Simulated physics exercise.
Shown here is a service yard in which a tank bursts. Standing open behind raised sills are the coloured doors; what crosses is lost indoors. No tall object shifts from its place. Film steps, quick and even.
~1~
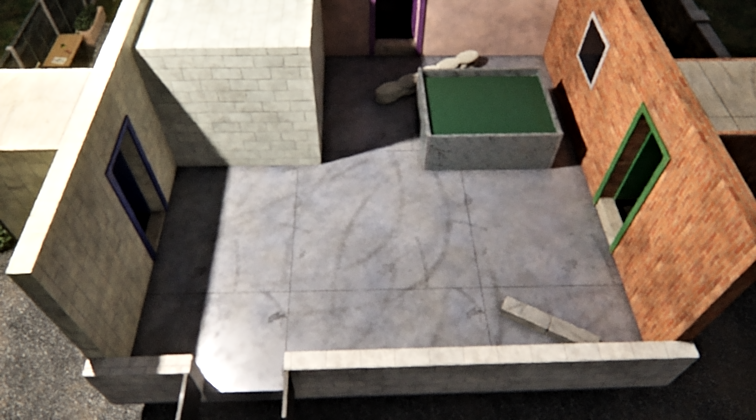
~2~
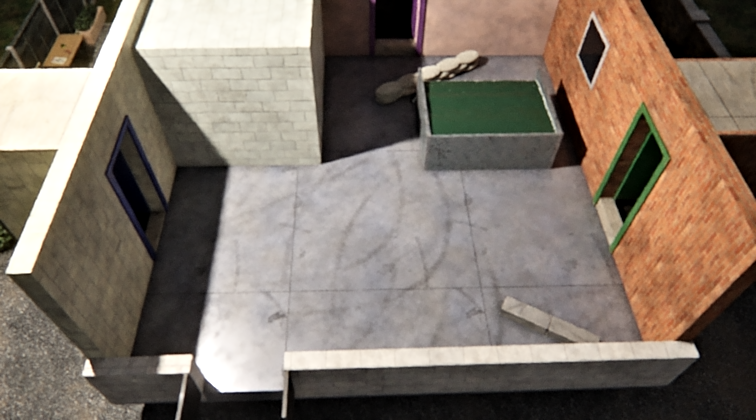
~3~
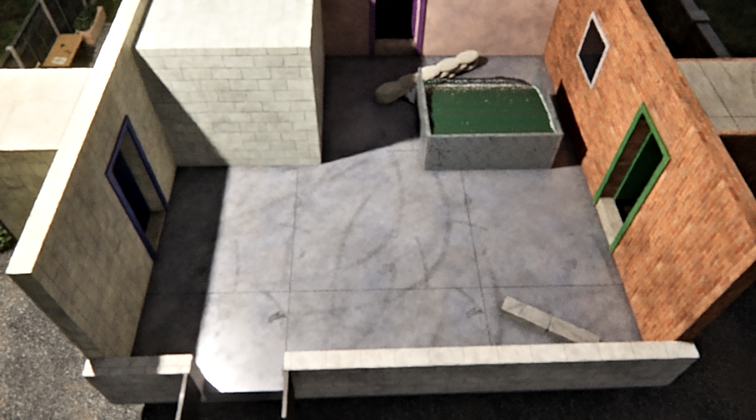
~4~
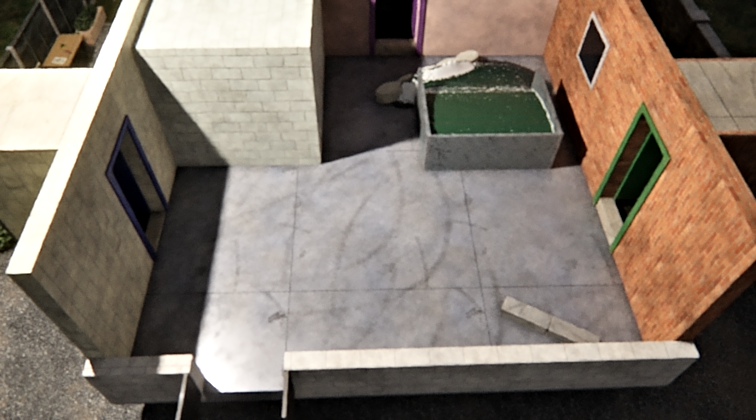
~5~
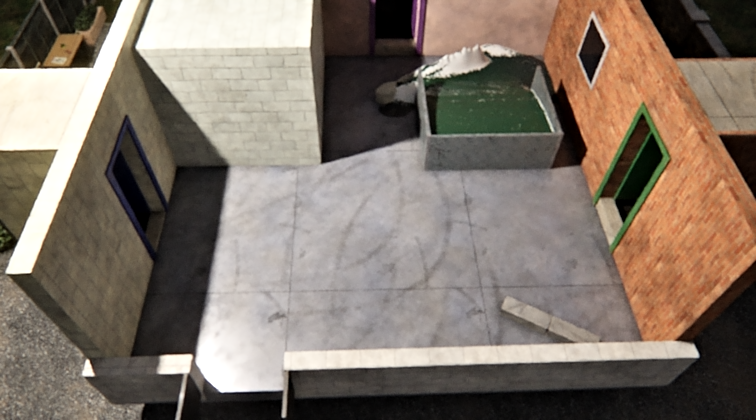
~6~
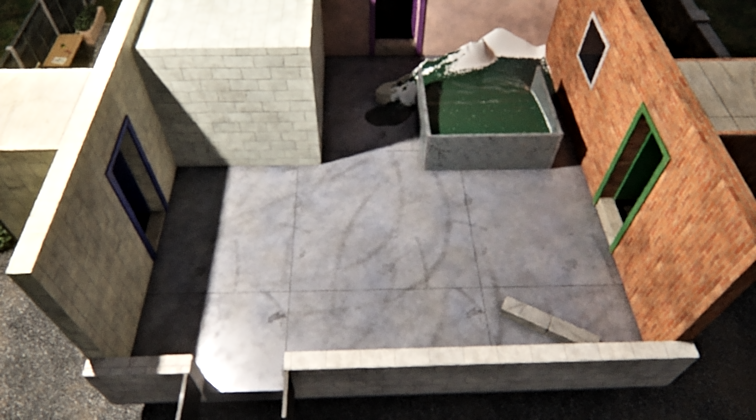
Green water surging over the far side of a grey tank in a walled yard, foaming white beside the brick wall.
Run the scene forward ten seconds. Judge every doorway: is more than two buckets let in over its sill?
In order: The blue door counts as not over, the purple door counts as not over, the green door counts as not over.
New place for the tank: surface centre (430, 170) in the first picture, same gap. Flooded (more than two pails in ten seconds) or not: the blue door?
As it turns out, the blue door doesn't reach it.
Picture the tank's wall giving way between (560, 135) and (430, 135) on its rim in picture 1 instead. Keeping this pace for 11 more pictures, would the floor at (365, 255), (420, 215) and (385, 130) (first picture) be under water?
In turn: Swamped, swamped, untouched.
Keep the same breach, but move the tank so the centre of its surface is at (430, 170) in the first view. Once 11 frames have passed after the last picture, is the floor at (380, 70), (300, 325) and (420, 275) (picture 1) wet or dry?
So, in the order given, I'd say soaked through, unaffected, unaffected.
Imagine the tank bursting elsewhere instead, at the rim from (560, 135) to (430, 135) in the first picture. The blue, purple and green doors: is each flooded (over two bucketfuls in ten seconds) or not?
At the doors, blue crosses the line, purple never reaches it and green never reaches it.
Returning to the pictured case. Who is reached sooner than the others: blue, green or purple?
The purple one.
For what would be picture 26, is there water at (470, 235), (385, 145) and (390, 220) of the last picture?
Point by point: Not yet wet, inundated, inundated.
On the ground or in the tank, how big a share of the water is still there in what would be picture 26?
Some 100 per cent.
A moment on, water covers 20 % of the floor; the blue door not reached, the purple door wet at the sill, nothing in, the green door not reached.
Next, water covers 30 % of the floor; the blue door not reached, the purple door wet at the sill, nothing in, the green door not reached.
Then, water covers 50 % of the floor; the blue door not reached, the purple door wet at the sill, nothing in, the green door wet at the sill, nothing in.
Later, water covers 75 % of the floor; the blue door not reached, the purple door wet at the sill, nothing in, the green door wet at the sill, nothing in.
In the end, water covers 85 % of the floor; the blue door wet at the sill, nothing in, the purple door wet at the sill, nothing in, the green door wet at the sill, nothing in.
